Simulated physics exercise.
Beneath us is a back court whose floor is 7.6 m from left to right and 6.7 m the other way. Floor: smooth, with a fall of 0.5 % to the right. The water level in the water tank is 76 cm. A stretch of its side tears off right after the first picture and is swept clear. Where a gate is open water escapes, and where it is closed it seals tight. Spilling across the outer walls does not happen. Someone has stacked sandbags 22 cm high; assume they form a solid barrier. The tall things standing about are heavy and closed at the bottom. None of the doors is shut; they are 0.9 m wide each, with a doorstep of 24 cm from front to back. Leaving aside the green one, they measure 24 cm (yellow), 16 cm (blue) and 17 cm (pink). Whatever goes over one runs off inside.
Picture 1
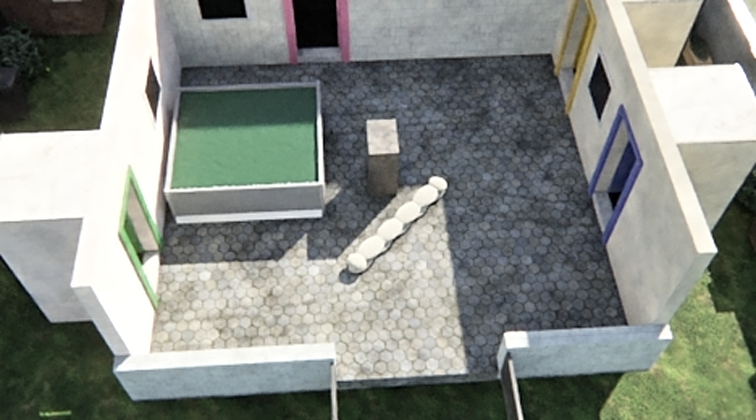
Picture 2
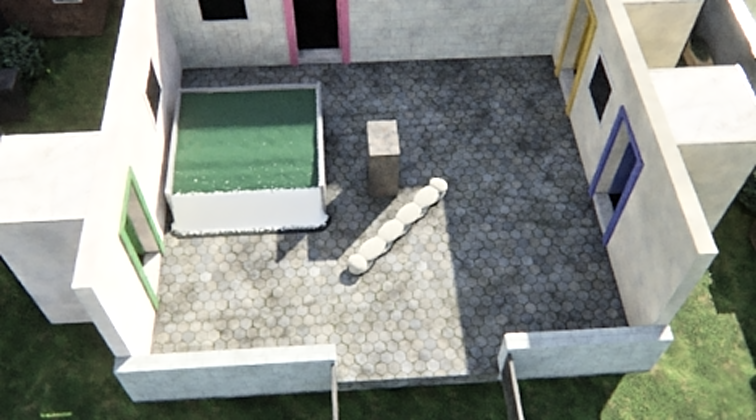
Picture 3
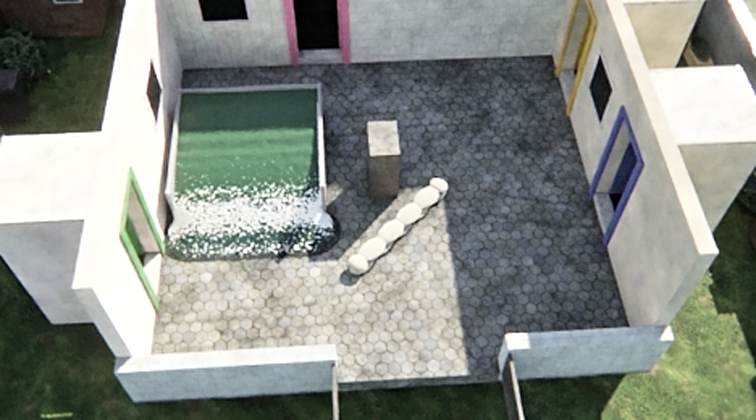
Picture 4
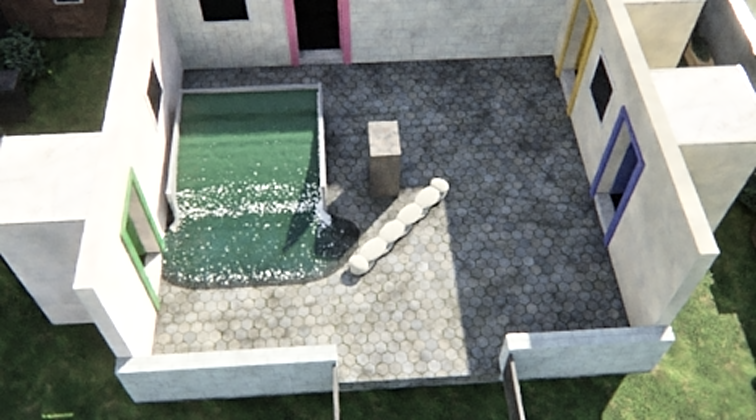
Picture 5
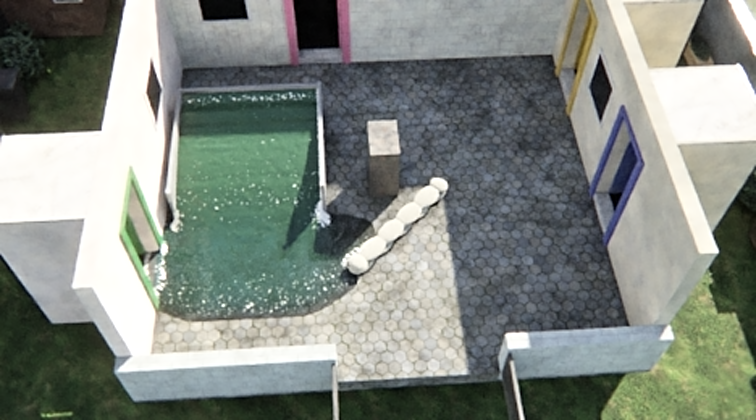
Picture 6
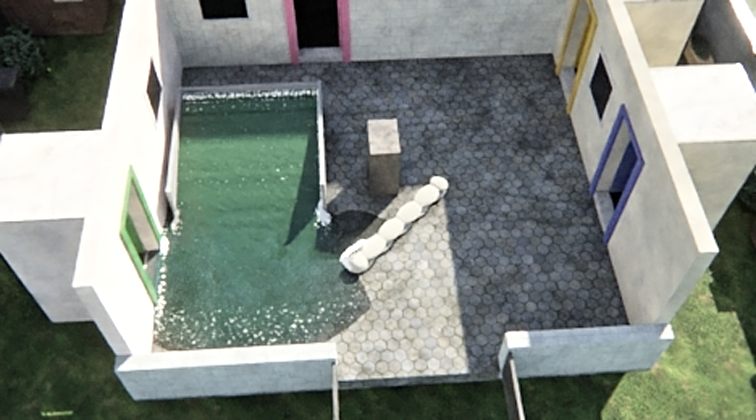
In a walled courtyard with a grey paved floor, water bursts from the front side of a raised tank at left and spreads foaming toward the viewer, reaching the green door and the near end of a diagonal sandbag row.
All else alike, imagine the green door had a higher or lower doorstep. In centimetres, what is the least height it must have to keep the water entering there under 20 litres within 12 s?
25 cm.
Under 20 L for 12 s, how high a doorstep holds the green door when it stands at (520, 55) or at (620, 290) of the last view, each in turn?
Minimums: Roughly 12.5 cm and 19 cm.
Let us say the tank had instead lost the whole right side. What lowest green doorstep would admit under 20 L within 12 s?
About 8.0 cm.
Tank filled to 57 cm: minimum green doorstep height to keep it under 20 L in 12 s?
Step height: Approx. 18 cm.
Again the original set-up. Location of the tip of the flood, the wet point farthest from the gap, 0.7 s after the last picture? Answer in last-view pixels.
Lab note: Front tip approx. at (407, 362).
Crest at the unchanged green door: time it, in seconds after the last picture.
Roughly at 2.6 s.
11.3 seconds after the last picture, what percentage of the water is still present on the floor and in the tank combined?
Around 72 in a hundred parts remain.
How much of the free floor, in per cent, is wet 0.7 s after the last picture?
Some 25 in a hundred.
Then, 0.7 s after the last picture water covers 25 % of the floor, deepest (56 cm) near (162, 365); 21 cm at the green door, 8 litres in over its 12 cm doorstep.
Then, 2.3 s after the last picture water covers 35 % of the floor, deepest (38 cm) near (208, 373); 28 cm at the green door, 71 litres in over its 12 cm doorstep.
Then, 11.3 s after the last picture water covers 95 % of the floor, deepest (13 cm) near (330, 166); 7 cm at the green door, 204 litres in over its 12 cm doorstep.
At the green door as built, the water peaked near 31 cm, 2.5 s after the last picture.
With a doorstep of 21.5 cm, 44 litres would have come in within the 12 s; with 29.5 cm, 7 litres. So under 20 litres takes about 25 cm.
